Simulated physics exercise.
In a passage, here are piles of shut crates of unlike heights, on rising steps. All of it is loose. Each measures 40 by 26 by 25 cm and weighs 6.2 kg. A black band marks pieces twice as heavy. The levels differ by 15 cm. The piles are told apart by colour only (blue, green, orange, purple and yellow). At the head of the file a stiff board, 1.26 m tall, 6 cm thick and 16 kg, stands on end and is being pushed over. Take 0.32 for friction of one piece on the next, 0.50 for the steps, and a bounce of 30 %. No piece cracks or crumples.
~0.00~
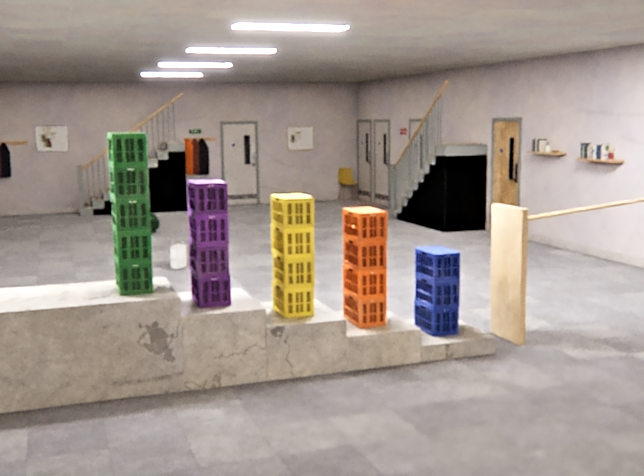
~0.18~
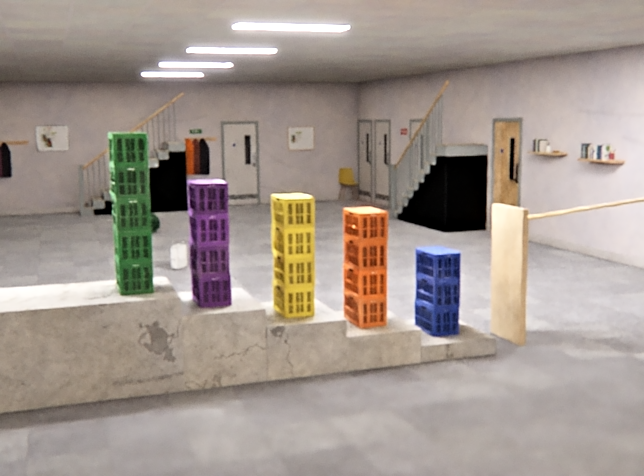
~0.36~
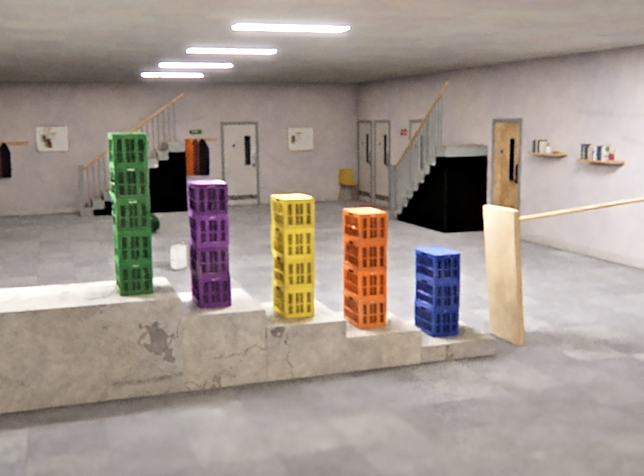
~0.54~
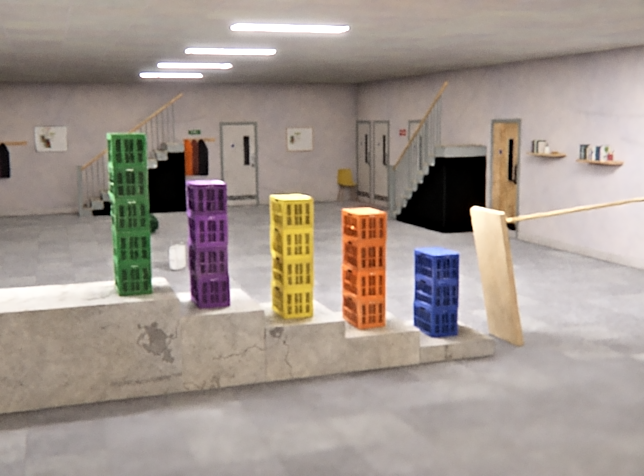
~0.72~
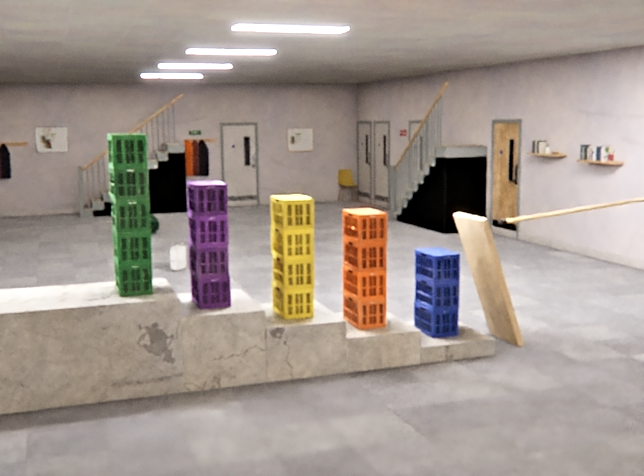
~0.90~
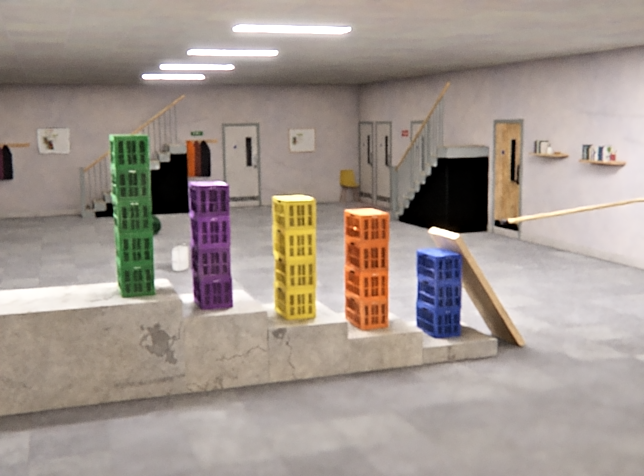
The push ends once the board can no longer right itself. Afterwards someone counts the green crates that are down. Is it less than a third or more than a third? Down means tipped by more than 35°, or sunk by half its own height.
Ending down: Less than a third.
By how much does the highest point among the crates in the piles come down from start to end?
About 0 cm.
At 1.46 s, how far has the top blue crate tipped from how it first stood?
About 90°.
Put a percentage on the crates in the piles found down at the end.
Roughly 5 per cent of them.
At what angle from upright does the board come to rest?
About 45°.
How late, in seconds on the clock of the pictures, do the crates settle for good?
Near 2.0 s.
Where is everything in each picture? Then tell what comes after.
In the first frame (we follow the side turned to the camera), pole end 9 cm short, board 0° from upright; top green crate (130, 150); top purple crate (212, 199); no other piece has moved.
In the second frame, pole end 9 mm short, board 0° from upright; top green crate (130, 150).
In the third frame, pole end 7 cm in, board 4° from upright; top green crate (130, 150); no other piece has moved.
In the fourth frame, pole end 12 cm in, stopped, board 10° from upright; top green crate (129, 151); no other piece has moved.
In the fifth frame, pole end (505, 222) 12 cm in, stopped, board 19° from upright; top green crate (130, 151); no other piece has moved.
In the sixth frame, pole end (507, 222) 12 cm in, stopped, board 33° from upright; top green crate (132, 152); top blue crate (449, 269); no other piece has moved.
Around 0.98 s, board 34° from upright; none of the 5 green crates down (0 of 20 in all colours); top green crate unmoved; top blue crate displaced 7 cm.
Around 1.16 s, board 40° from upright; none of the 5 green crates down (0 of 20 in all colours); top green crate unmoved; top blue crate tipped 11°.
Around 1.32 s, board 42° from upright; none of the 5 green crates down (1 of 20 in all colours); top green crate unmoved; top blue crate tipped 55°, 13 cm lower.
Around 1.46 s, board 43° from upright; none of the 5 green crates down (1 of 20 in all colours); top green crate unmoved; top blue crate on its side.
Finally (2.0 s), board 44° from upright; none of the 5 green crates down (1 of 20 in all colours); top green crate unmoved; top blue crate on its side. That is 0 per cent. Seen by the last camera, middles, top green crate near (129, 151), top blue crate near (393, 306).
